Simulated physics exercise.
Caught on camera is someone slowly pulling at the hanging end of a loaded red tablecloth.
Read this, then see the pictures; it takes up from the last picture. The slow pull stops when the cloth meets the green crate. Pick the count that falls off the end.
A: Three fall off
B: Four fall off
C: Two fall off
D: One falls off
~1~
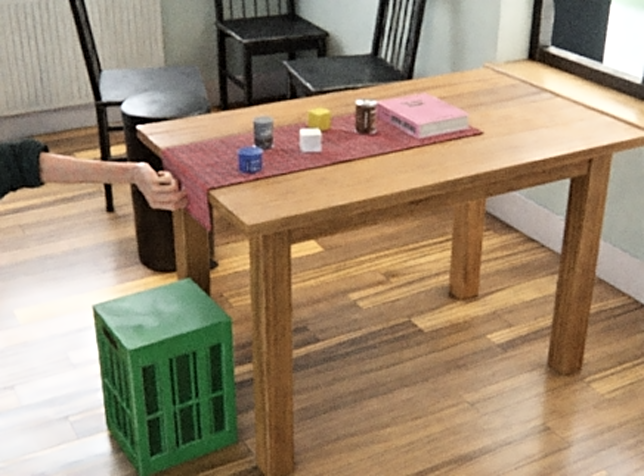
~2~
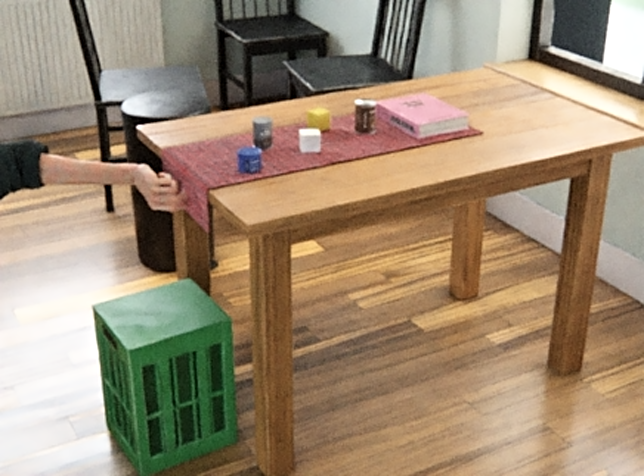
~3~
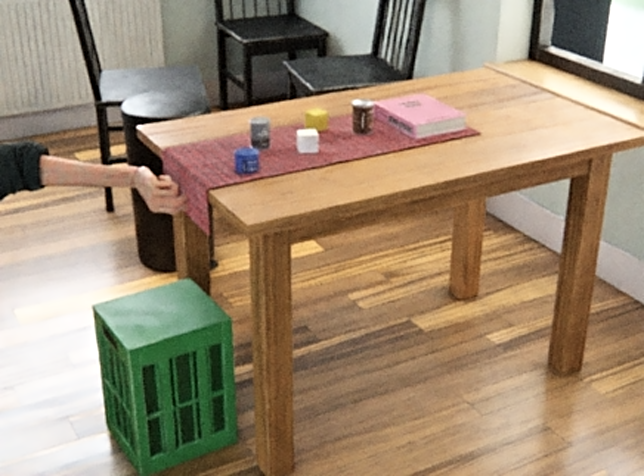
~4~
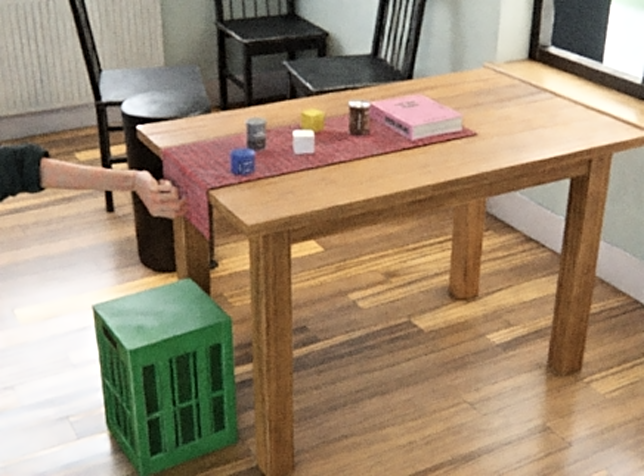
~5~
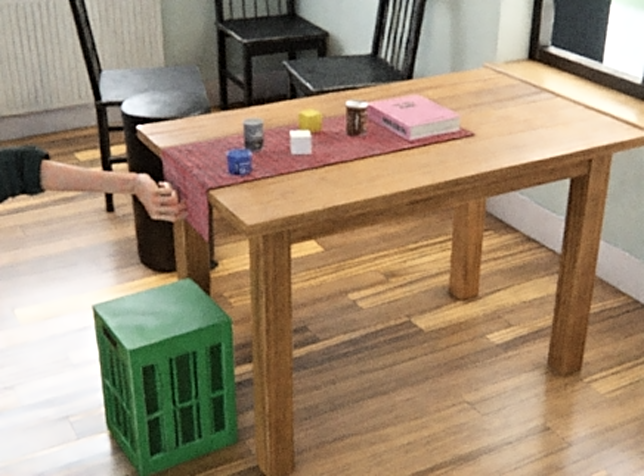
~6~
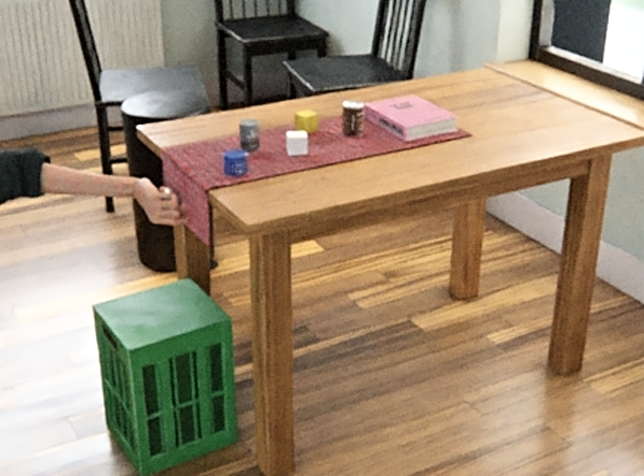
Answer: C.
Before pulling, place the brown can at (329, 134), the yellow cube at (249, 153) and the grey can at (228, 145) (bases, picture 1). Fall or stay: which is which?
Of the three, the brown can stays aboard, the yellow cube takes a tumble, the grey can takes a tumble.
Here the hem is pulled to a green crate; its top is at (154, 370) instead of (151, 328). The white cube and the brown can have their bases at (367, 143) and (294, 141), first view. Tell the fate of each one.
In the end the white cube is still on top and the brown can is no longer on top.
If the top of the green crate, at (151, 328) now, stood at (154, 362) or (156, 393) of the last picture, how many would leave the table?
Respectively 3 and 4.
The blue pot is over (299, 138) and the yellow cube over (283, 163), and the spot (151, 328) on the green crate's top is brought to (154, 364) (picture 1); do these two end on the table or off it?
The blue pot tumbles off, the yellow cube comes down.
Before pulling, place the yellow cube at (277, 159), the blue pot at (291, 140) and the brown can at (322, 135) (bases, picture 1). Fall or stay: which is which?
The yellow cube will end up off, the blue pot will stay where it is, the brown can will stay where it is.
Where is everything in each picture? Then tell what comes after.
Hem (211, 232); blue pot (250, 151); grey can (263, 119); white cube (311, 132); yellow cube (319, 111); brown can (366, 102); top of the crate (151, 328), in the first picture.
Hem (209, 234); blue pot (249, 151), in the second picture.
Hem (210, 237); grey can (260, 120), in the third picture.
Hem (209, 241); white cube (303, 133); top of the crate (151, 328), in the fourth picture.
Hem (209, 244); yellow cube (310, 113), in the fifth picture.
Hem (210, 248); blue pot (235, 154); grey can (249, 122); white cube (297, 134); yellow cube (306, 113); brown can (353, 104), in the sixth picture.
Soon after, hem near (188, 269); blue pot gone.
After that, hem on the crate; blue pot and grey can gone.
In the end, hem on the crate; blue pot and grey can gone. Over the edge go two.
